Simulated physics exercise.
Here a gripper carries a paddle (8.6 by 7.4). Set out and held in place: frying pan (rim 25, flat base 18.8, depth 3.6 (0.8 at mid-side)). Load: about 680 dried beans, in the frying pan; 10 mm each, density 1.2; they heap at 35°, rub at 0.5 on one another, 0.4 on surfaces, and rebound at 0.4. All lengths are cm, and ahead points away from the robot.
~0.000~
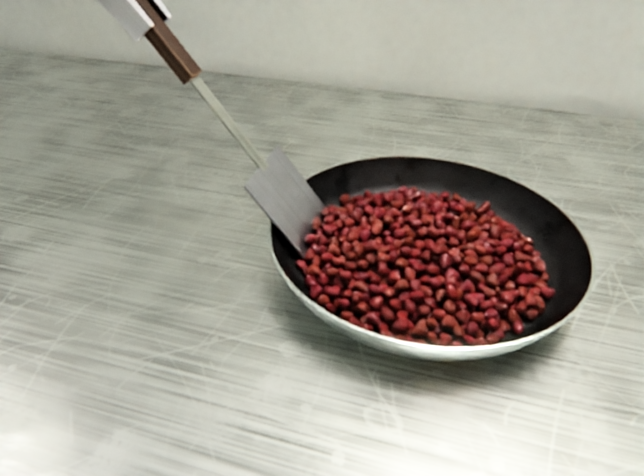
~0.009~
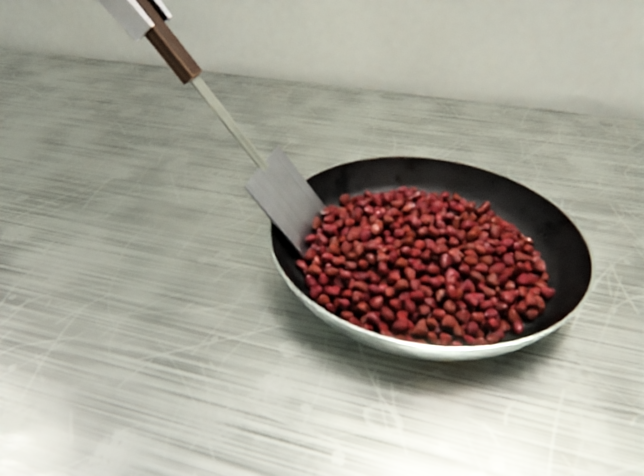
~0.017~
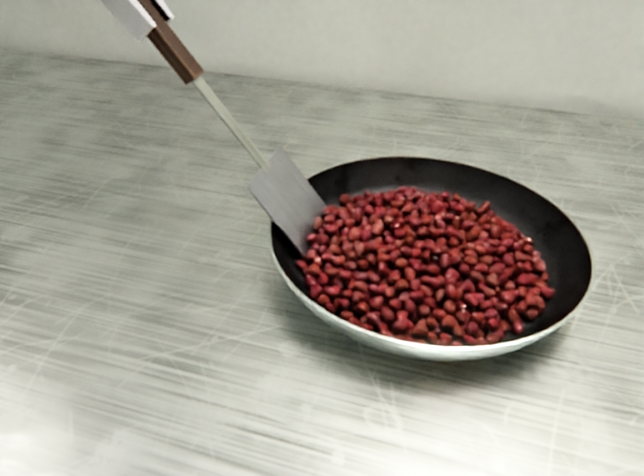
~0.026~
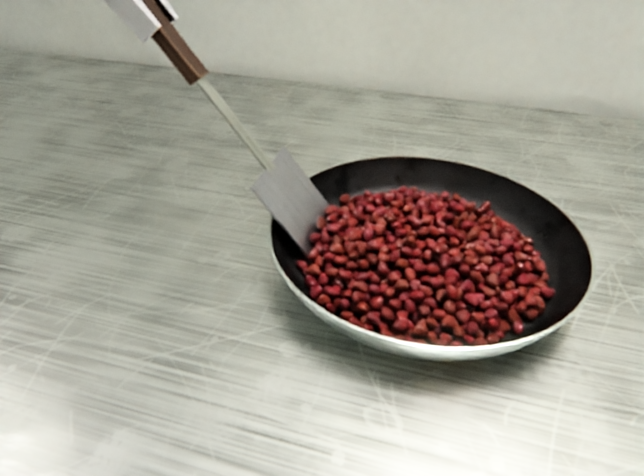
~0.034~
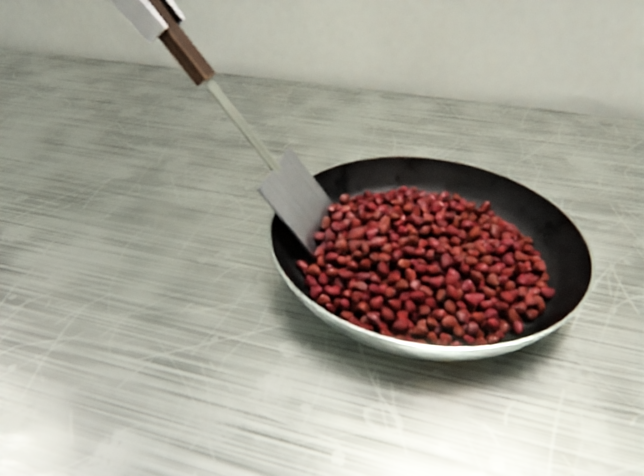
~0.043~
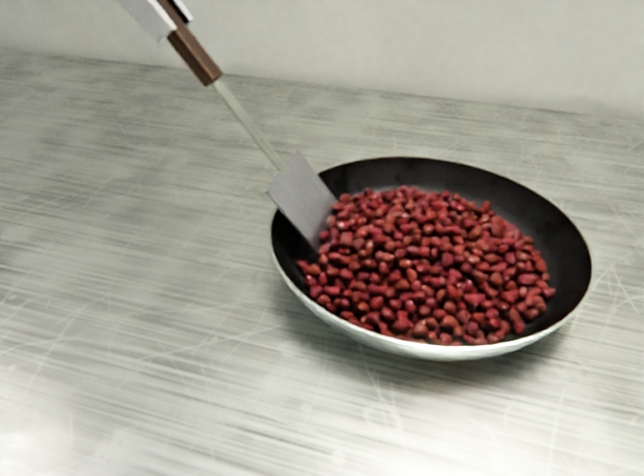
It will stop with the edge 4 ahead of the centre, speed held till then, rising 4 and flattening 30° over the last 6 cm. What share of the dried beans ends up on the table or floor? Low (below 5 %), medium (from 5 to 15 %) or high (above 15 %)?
Share on the table or floor: Low (below 5 %).
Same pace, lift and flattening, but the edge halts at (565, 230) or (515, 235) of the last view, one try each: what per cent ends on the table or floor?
Some 25 and 10 per cent.
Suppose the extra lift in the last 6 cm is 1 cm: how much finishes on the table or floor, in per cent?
About 0 per cent.
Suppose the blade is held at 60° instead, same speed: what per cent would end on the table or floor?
It would be near 0 per cent.
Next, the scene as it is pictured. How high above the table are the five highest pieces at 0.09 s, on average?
About 4 cm.
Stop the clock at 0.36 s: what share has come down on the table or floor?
Roughly 2 per cent.
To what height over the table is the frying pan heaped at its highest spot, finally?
About 5.0 cm.
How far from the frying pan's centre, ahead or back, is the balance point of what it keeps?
About 4.0 cm ahead.
After 0.09 s, sloping 52°, highest piece 5 above the table; 683 in the frying pan.
After 0.14 s, sloping 39°, highest piece 6 above the table; 683 in the frying pan.
After 0.36 s, sloping 22°, highest piece 5 above the table; 668 in the frying pan, 12 on the table or floor, 3 on the blade or in flight.
After 1.41 s, sloping 22°, highest piece 5 above the table; 668 in the frying pan, 15 on the table or floor.
In the end, 668 in the frying pan, 15 on the table or floor. That is 2 % on the table or floor.
